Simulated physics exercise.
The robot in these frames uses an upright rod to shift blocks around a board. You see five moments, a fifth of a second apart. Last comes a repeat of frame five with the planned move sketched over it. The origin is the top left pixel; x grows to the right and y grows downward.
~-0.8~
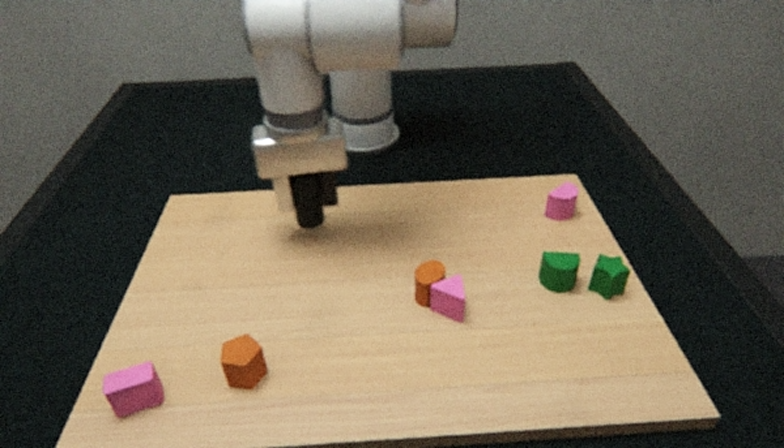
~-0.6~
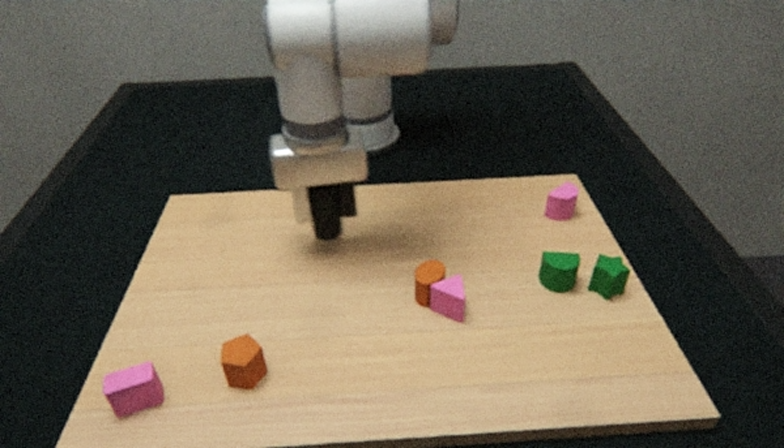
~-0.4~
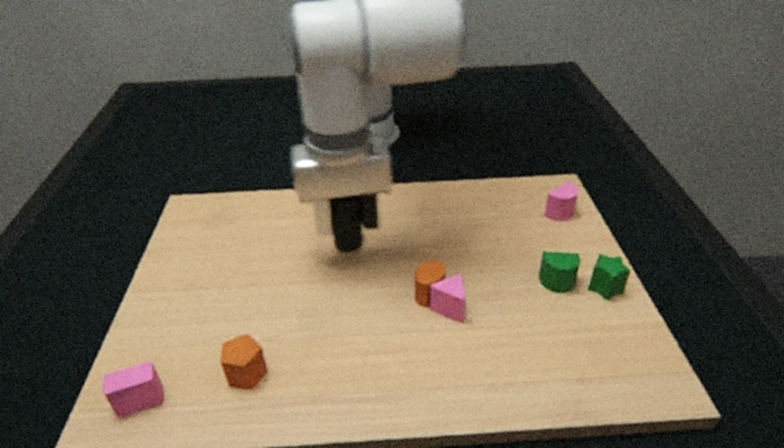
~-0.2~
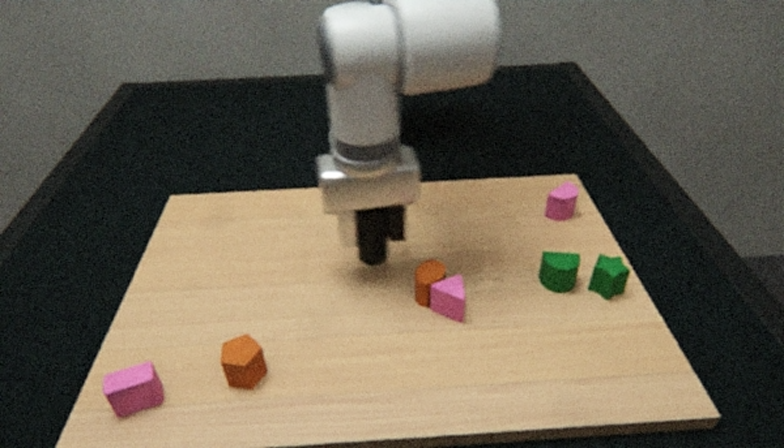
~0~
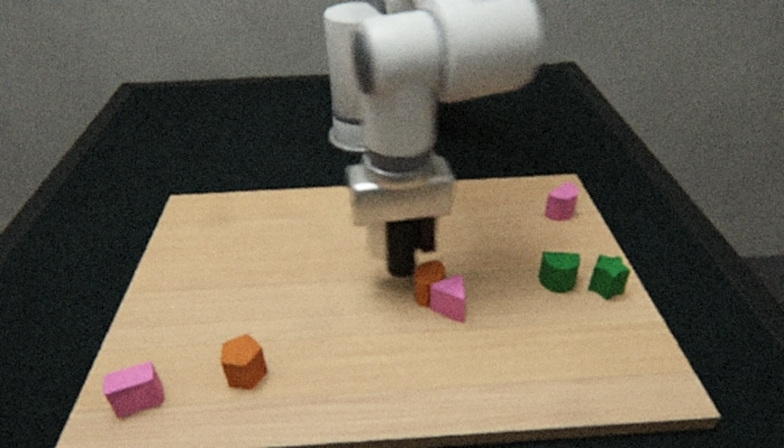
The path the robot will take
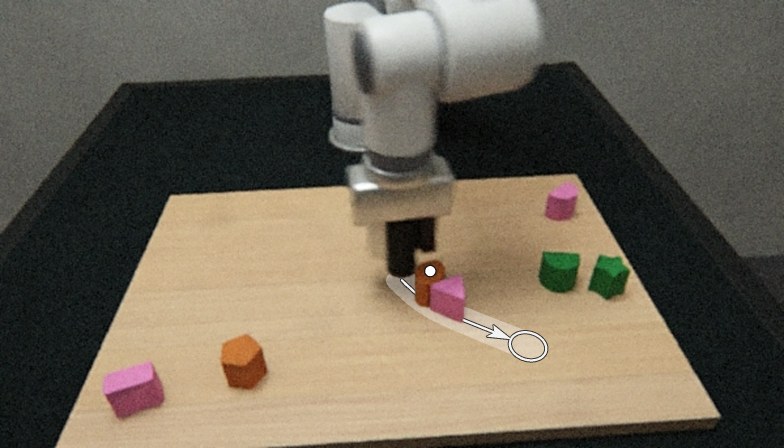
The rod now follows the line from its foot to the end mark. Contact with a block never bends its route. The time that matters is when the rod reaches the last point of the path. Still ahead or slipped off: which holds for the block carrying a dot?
At that point it is up front.
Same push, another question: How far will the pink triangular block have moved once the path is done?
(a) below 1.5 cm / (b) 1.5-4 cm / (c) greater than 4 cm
The one that fits is c, greater than 4 cm.
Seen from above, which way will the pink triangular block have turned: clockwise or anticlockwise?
Seen from above, its turn is counter-clockwise.
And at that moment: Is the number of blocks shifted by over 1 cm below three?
Yes.
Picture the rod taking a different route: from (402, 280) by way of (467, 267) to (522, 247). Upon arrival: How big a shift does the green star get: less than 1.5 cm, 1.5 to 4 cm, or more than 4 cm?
Goes under 1.5 cm.
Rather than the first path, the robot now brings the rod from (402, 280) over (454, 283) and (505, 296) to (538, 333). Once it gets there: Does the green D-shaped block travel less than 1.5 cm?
Final answer: Yes.
Path on the board, from (402, 280) over (455, 317) to (528, 346); the dot is on the orange elliptical block.
What follows on the original path. One third of the way, rod (435, 293); orange elliptical block (463, 296); pink triangular block (488, 307), turned 35° anticlockwise.
Two thirds of the way, rod (481, 313); orange elliptical block (512, 317); pink triangular block (539, 331), turned 35° anticlockwise.
At the end, rod (531, 333); orange elliptical block (564, 340), turned 20° clockwise; pink triangular block (590, 358), turned 20° anticlockwise.
